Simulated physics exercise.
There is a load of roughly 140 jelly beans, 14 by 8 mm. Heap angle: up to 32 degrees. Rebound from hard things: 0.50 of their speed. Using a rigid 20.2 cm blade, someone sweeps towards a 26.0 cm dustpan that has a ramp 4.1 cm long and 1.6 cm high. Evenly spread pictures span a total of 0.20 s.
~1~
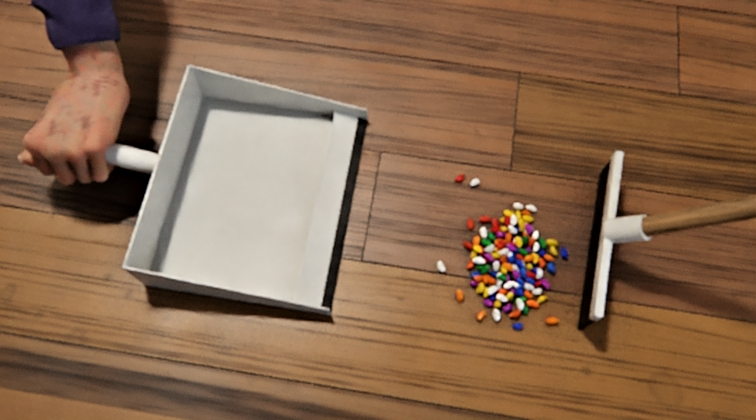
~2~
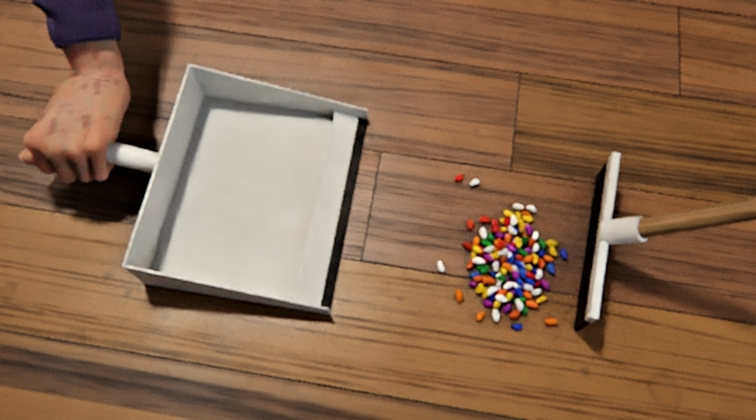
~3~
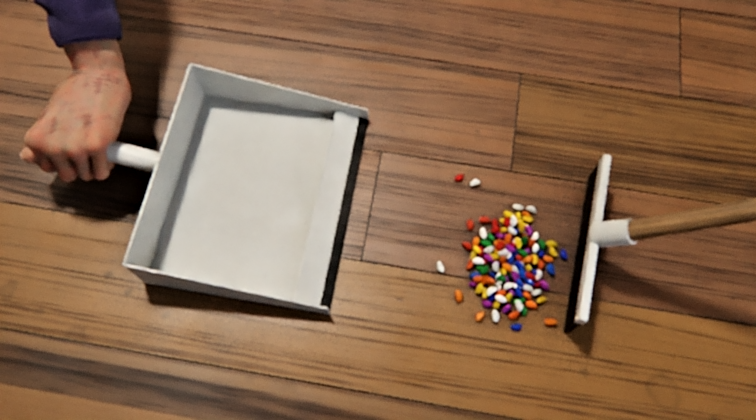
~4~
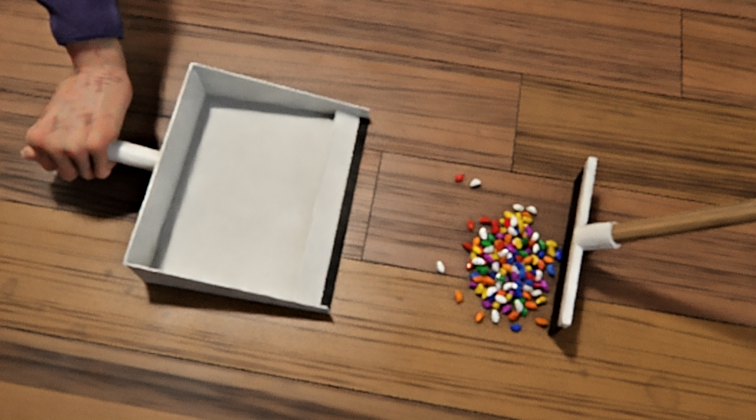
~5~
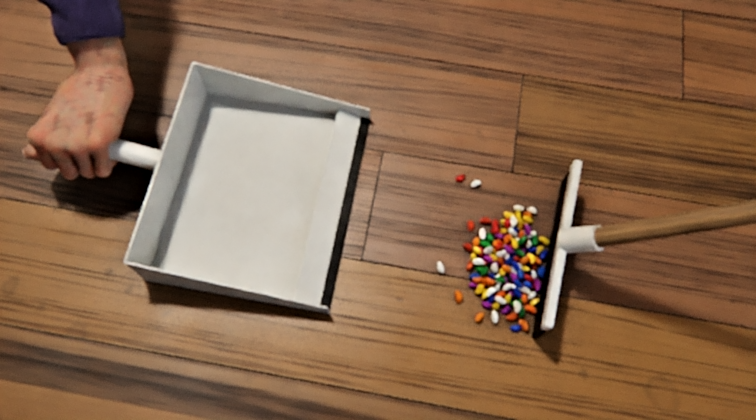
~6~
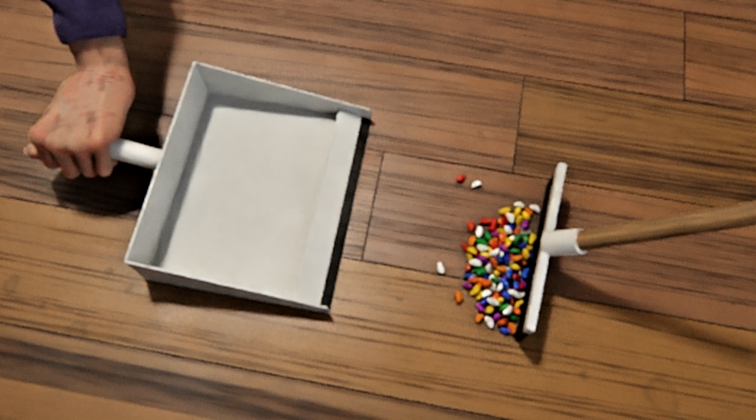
A heap of small, glossy jelly beans in red, yellow, green, blue, purple, orange and white lies on a brown wooden plank floor, seen from above. At left, a hand with a purple sleeve grips the handle of a pale grey dustpan, while a white-backed blade on a wooden pole stands at right. The blade slides left, meets the heap and pushes its right side inward, as the dustpan stays almost still.
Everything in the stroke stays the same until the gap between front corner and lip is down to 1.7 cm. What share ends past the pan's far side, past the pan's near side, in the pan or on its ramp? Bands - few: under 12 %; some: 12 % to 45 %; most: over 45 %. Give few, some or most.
Far side: Few, near side: Some, pan: Some.
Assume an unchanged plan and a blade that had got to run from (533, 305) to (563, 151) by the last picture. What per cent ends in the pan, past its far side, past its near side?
Per cent by place - pan 30, far side 0, near side 0.
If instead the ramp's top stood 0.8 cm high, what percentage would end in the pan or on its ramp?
I'd expect close to 25 per cent.
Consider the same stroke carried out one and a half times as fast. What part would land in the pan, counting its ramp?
Share: Close to 20 %.
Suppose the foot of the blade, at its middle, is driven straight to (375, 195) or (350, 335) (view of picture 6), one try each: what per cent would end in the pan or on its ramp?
I'd expect around 30 percent, then around 5 percent.
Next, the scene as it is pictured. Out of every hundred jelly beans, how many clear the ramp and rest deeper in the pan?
Near 0 per cent, I'd say.
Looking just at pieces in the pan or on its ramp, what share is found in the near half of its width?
Something like 90 per cent of the catch.
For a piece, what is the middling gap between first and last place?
That distance is around 20 cm.
Then, 0.22 s after the last picture, middle of the blade 13 cm from the lip; 0 % over the lip, far side 0 %, near side 5 %.
Then, 0.37 s after the last picture, middle of the blade 6 cm from the lip; 0 % over the lip, far side 0 %, near side 10 %.
Then, 0.64 s after the last picture, middle of the blade 3 cm from the lip; 20 % over the lip, far side 0 %, near side 15 %.
In the end, far side 0 %, near side 15 %, pan 20 %, in front of the lip or behind the blade 65 %.
